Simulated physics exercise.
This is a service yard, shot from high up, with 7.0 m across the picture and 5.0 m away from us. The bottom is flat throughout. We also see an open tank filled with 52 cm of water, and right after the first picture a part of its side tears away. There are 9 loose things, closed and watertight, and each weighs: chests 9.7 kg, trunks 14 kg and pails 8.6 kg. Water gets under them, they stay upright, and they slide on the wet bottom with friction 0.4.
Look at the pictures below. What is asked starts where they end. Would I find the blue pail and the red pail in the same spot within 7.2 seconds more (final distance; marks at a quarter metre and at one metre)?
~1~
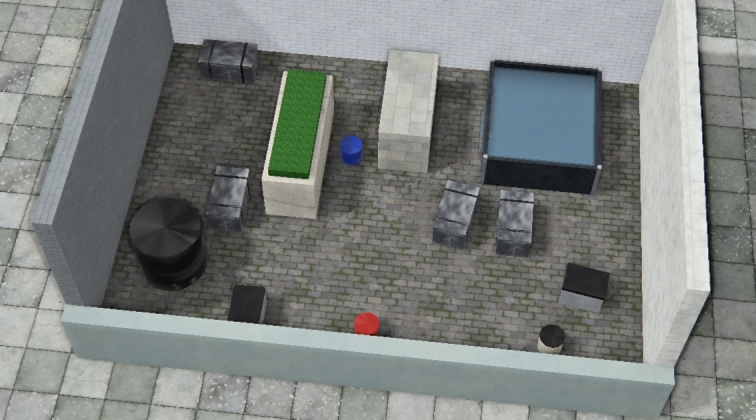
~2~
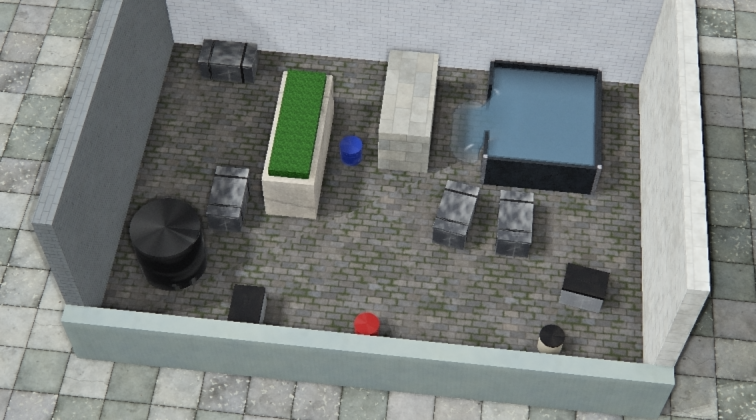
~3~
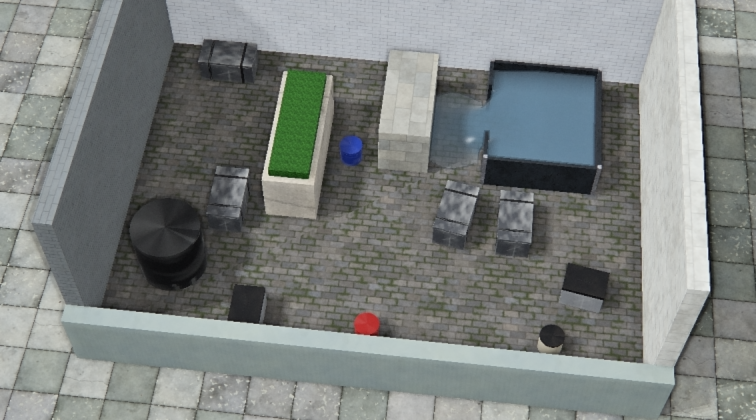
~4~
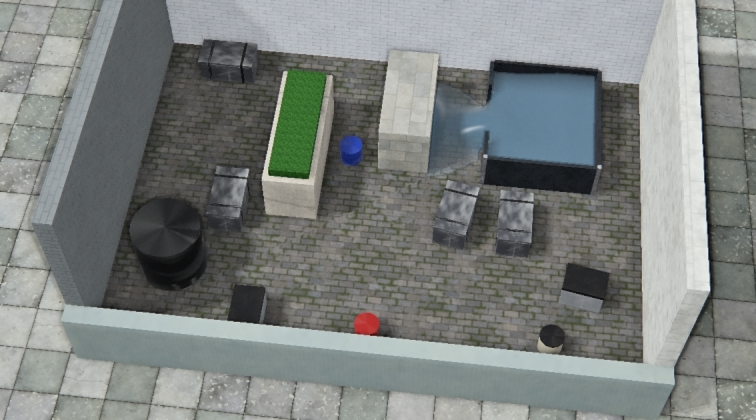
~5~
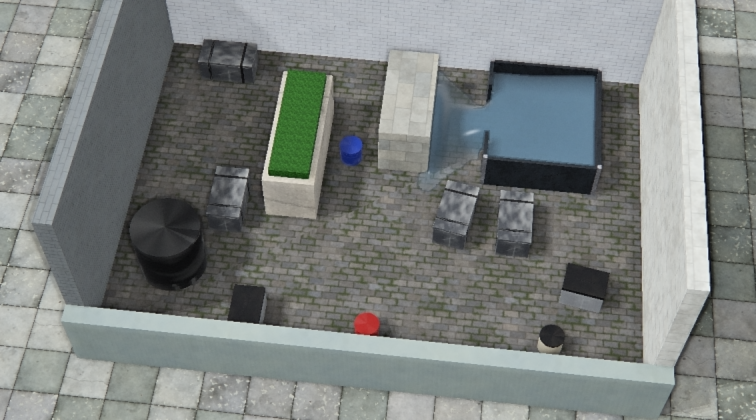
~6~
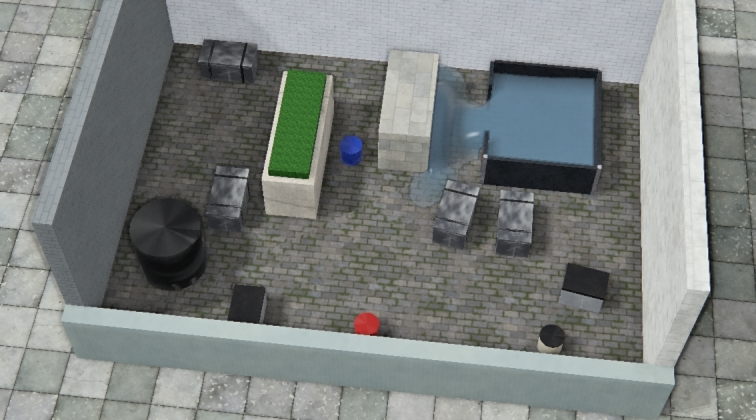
By the end, the blue pail remains about where it was, while the red pail remains about where it was.
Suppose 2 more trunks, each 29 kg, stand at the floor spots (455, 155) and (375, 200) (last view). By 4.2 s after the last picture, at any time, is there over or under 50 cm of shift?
Lab note - in order: Above threshold / below threshold.
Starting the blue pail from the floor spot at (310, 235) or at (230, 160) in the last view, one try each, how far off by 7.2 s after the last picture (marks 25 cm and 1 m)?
Try one: It hardly moves. Try two: It hardly moves.
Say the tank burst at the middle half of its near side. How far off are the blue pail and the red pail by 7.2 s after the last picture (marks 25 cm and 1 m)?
Blue pail: Essentially stationary; red pail: Displaced far.
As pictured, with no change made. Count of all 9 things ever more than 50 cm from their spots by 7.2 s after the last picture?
That adds up to 4.
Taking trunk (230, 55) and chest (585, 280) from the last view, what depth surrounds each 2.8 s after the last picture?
I'd put it at 3 cm and 1 cm respectively.
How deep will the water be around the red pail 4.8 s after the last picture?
Somewhere close to 4 cm.
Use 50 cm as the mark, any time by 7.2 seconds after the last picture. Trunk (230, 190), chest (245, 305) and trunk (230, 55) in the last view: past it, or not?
In turn: Short of it, short of it, past it.
Then, 0.9 s after the last picture the blue pail is near (351, 145), 0.0 m from its start, aground; the red pail is near (367, 324), 0.0 m from its start, aground; 0 afloat.
Then, 2.8 s after the last picture the blue pail is near (351, 145), 0.0 m from its start, aground; the red pail is near (367, 324), 0.0 m from its start, aground; 1 afloat.
Then, 4.8 s after the last picture the blue pail is near (351, 145), 0.0 m from its start, aground; the red pail is near (367, 324), 0.0 m from its start, aground; 3 afloat.
Then, 7.2 s after the last picture the blue pail is near (351, 145), 0.0 m from its start, aground; the red pail is near (367, 324), 0.0 m from its start, aground; 4 afloat.
